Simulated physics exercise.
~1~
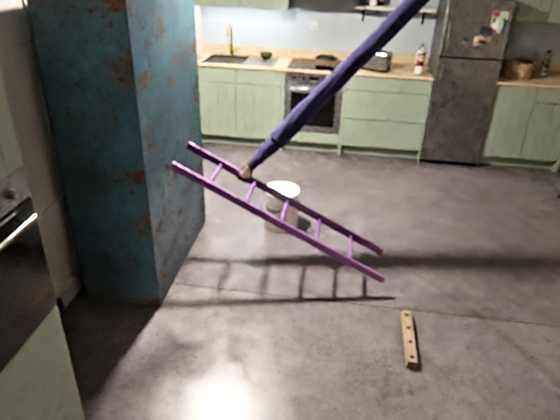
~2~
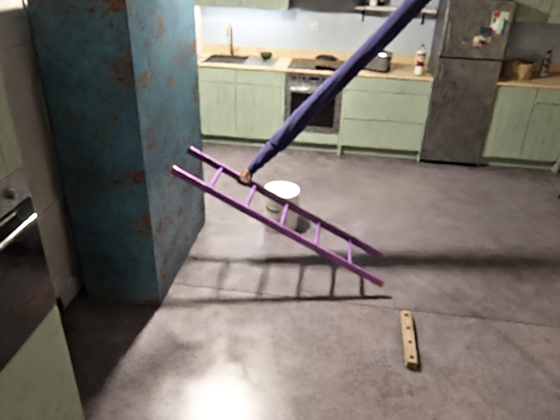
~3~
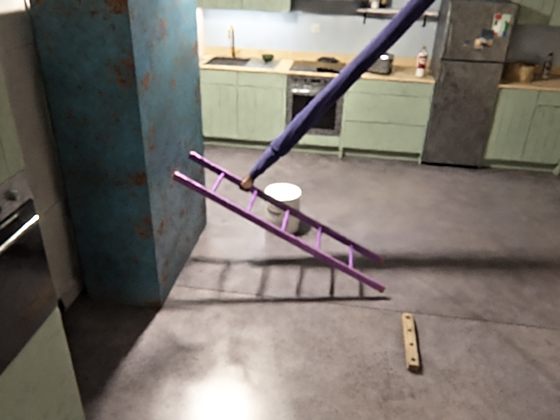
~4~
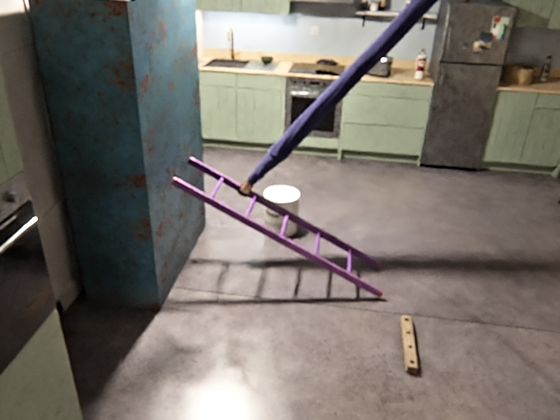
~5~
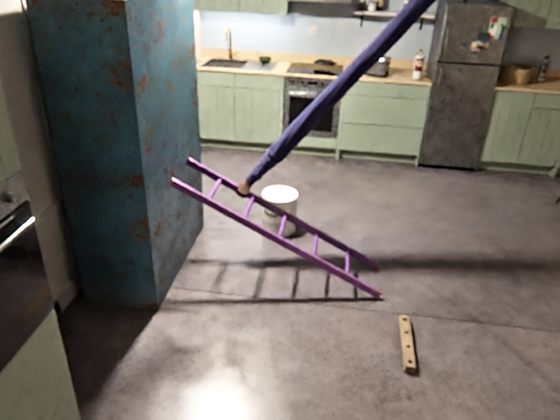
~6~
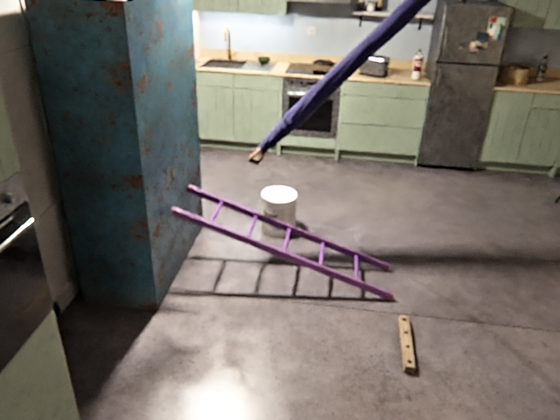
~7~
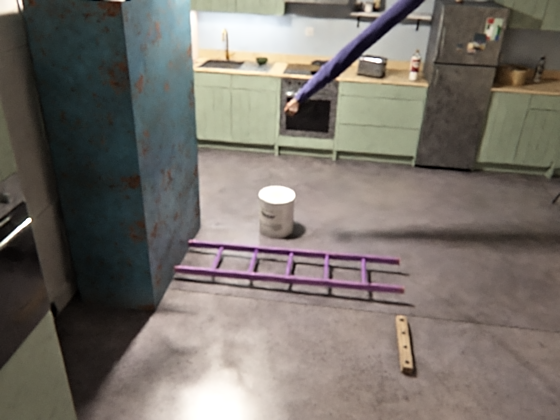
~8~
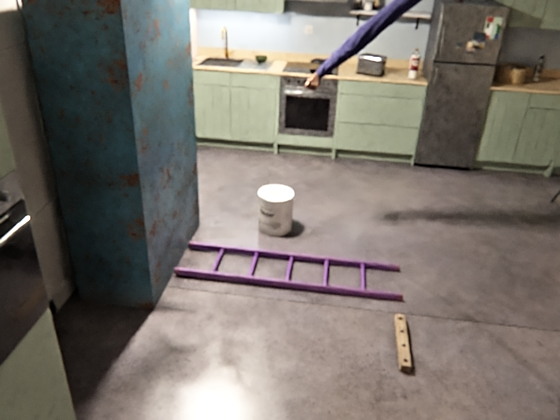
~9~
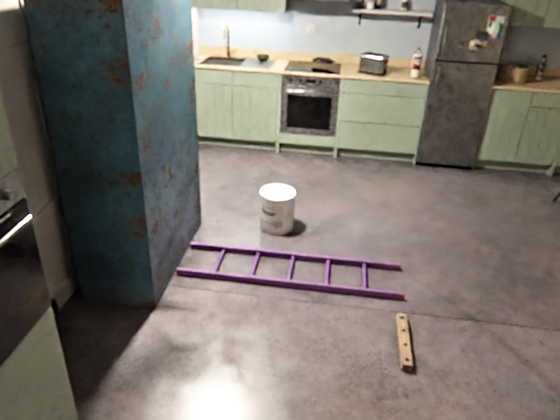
In this clip, a purple-sleeved arm holds a purple ladder-like gate tilted above a kitchen floor, near a white pail and a wooden batten. The hand lets go and withdraws, and the gate drops and ends lying flat, while the pail and batten stay put.
